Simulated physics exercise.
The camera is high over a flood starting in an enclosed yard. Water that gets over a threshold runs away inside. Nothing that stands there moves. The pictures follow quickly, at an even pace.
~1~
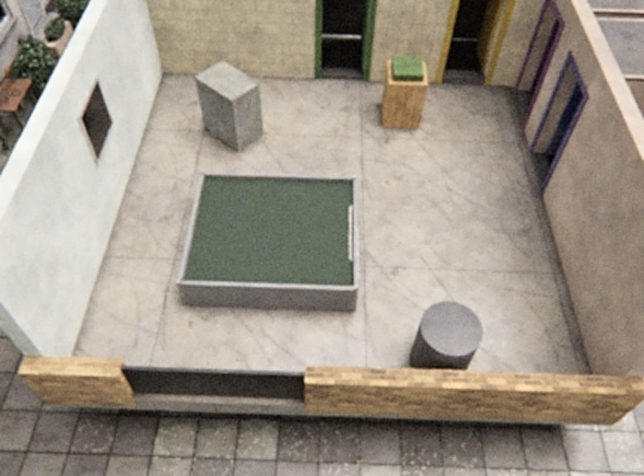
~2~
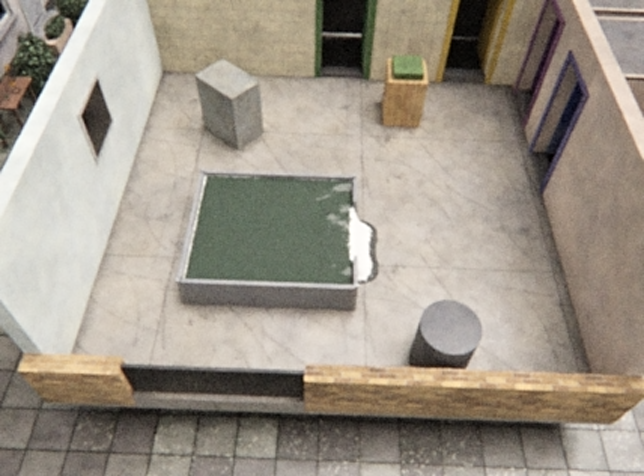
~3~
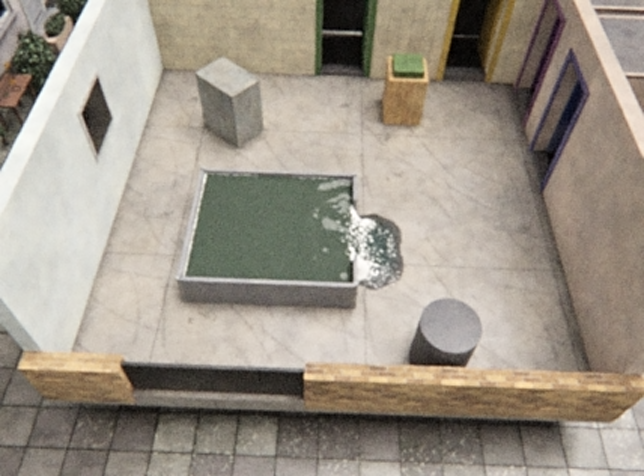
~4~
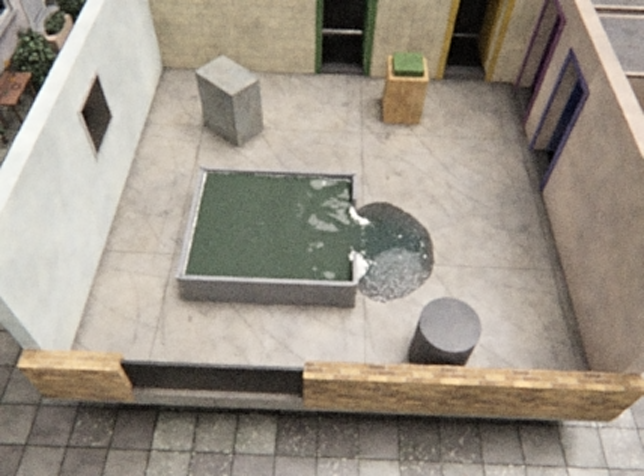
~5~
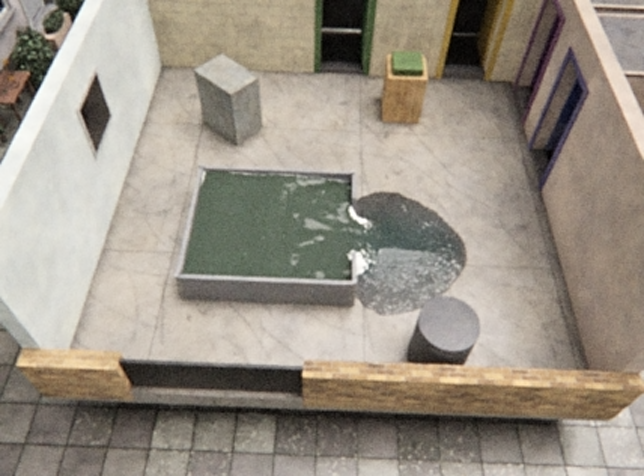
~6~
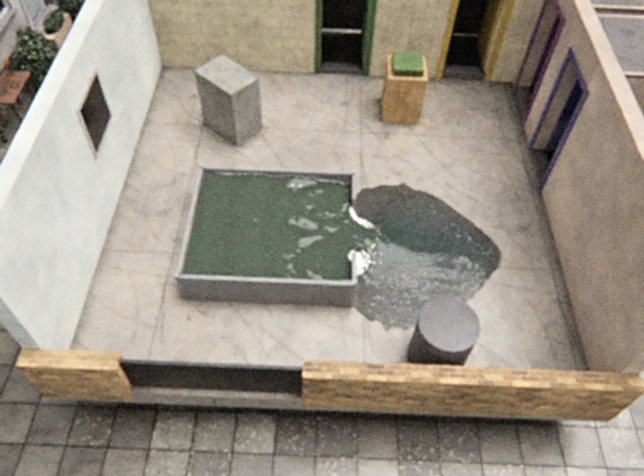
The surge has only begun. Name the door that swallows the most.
Most goes in at the blue door.
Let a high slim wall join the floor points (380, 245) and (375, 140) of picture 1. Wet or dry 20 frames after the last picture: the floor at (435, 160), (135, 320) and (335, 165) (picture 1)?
One after the other: No water, clear, flooded.
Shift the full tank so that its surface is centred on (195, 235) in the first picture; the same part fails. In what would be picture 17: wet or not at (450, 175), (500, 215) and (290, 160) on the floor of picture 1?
In turn: Under water, wet, clear.
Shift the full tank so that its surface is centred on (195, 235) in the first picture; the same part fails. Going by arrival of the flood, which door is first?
That is the one in blue.
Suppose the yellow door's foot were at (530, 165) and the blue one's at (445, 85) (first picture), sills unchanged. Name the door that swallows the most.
The one in blue.
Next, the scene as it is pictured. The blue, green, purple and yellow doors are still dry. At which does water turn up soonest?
The blue door.
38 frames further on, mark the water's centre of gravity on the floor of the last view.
Close to (407, 231).
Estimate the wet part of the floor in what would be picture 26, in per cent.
Some 35 per cent.
A moment on, water covers 20 % of the floor; yellow door not reached, purple door not reached, blue door not reached, green door not reached.
Next, water covers 30 % of the floor; yellow door not reached, purple door not reached, blue door a trickle in, green door not reached.
Then, water covers 35 % of the floor; yellow door not reached, purple door wet at the sill, nothing in, blue door some in, green door not reached.
Later, water covers 50 % of the floor; yellow door wet at the sill, nothing in, purple door wet at the sill, nothing in, blue door some in, green door wet at the sill, nothing in.
In the end, water covers 80 % of the floor; yellow door wet at the sill, nothing in, purple door wet at the sill, nothing in, blue door some in, green door wet at the sill, nothing in; the blue door has let in the most.
